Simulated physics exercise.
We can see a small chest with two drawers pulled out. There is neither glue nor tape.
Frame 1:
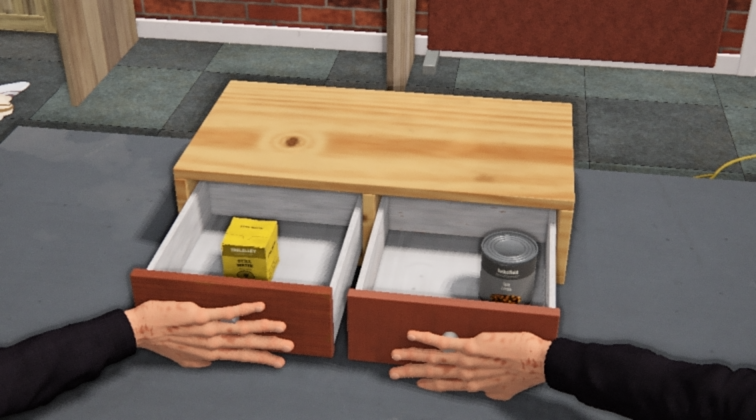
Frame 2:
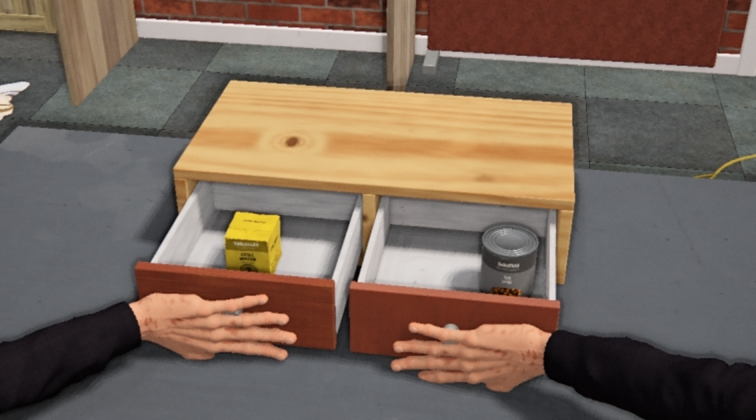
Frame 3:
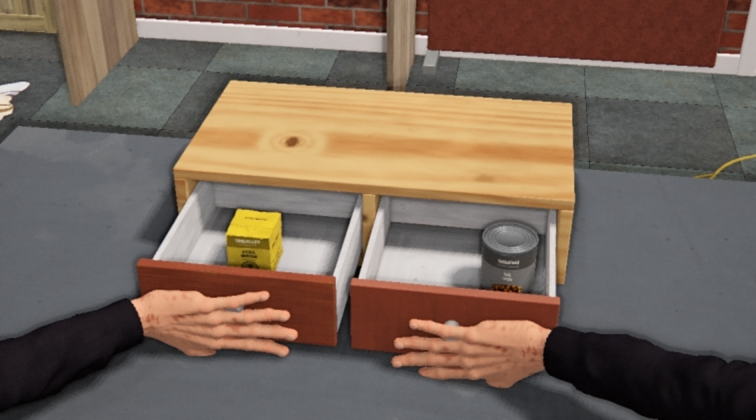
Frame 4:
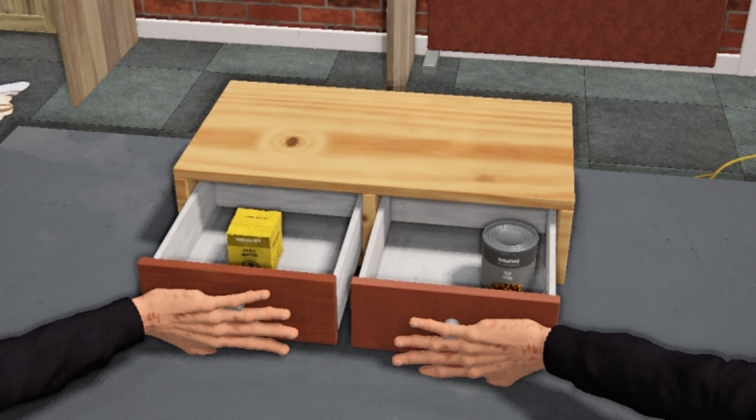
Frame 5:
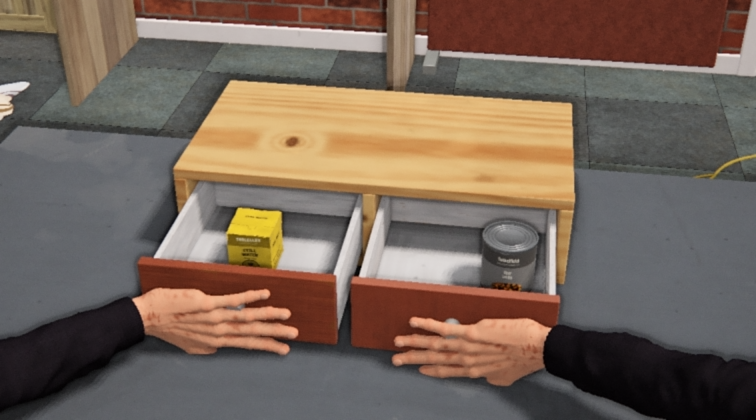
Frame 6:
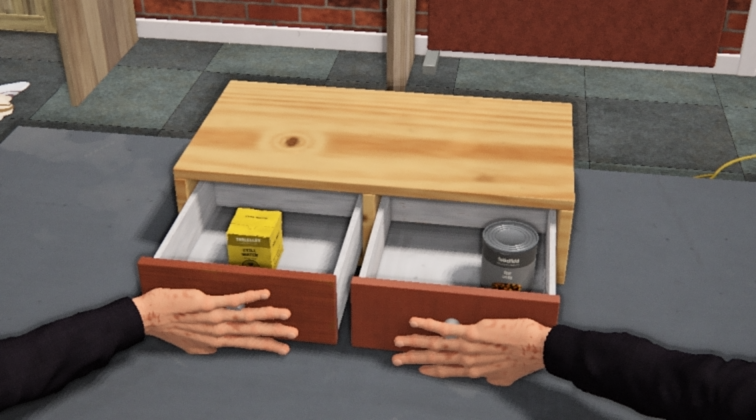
Two hands resting against the open drawers of a small wooden chest, nudging them slightly inward, then staying nearly still.
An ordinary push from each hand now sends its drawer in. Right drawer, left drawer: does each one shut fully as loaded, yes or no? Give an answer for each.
Answers - right drawer: Yes; left drawer: Yes.
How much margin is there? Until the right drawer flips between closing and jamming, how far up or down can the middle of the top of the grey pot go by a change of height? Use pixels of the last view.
Roughly 8 pixels upward.
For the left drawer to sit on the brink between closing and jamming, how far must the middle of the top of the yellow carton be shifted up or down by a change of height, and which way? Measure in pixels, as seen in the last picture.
Shift: Approx. 36 px, direction up.
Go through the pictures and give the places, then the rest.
The first frame shows right drawer (460, 272) wide open; left drawer (259, 254) wide open; yellow carton (251, 253).
The second frame shows left drawer (262, 248) wide open; grey pot (508, 266).
The third frame shows right drawer (461, 262) wide open; chest (384, 174).
The fourth frame shows left drawer (264, 244) wide open; yellow carton (256, 243).
The fifth frame shows right drawer (461, 261) wide open; grey pot (509, 262).
The sixth frame shows right drawer (461, 261) wide open; left drawer (264, 243) wide open; chest (384, 174).
Then, 0.48 s on from there, right drawer about half in; left drawer about half in.
In the end, the right drawer goes all the way in; the left drawer goes all the way in.
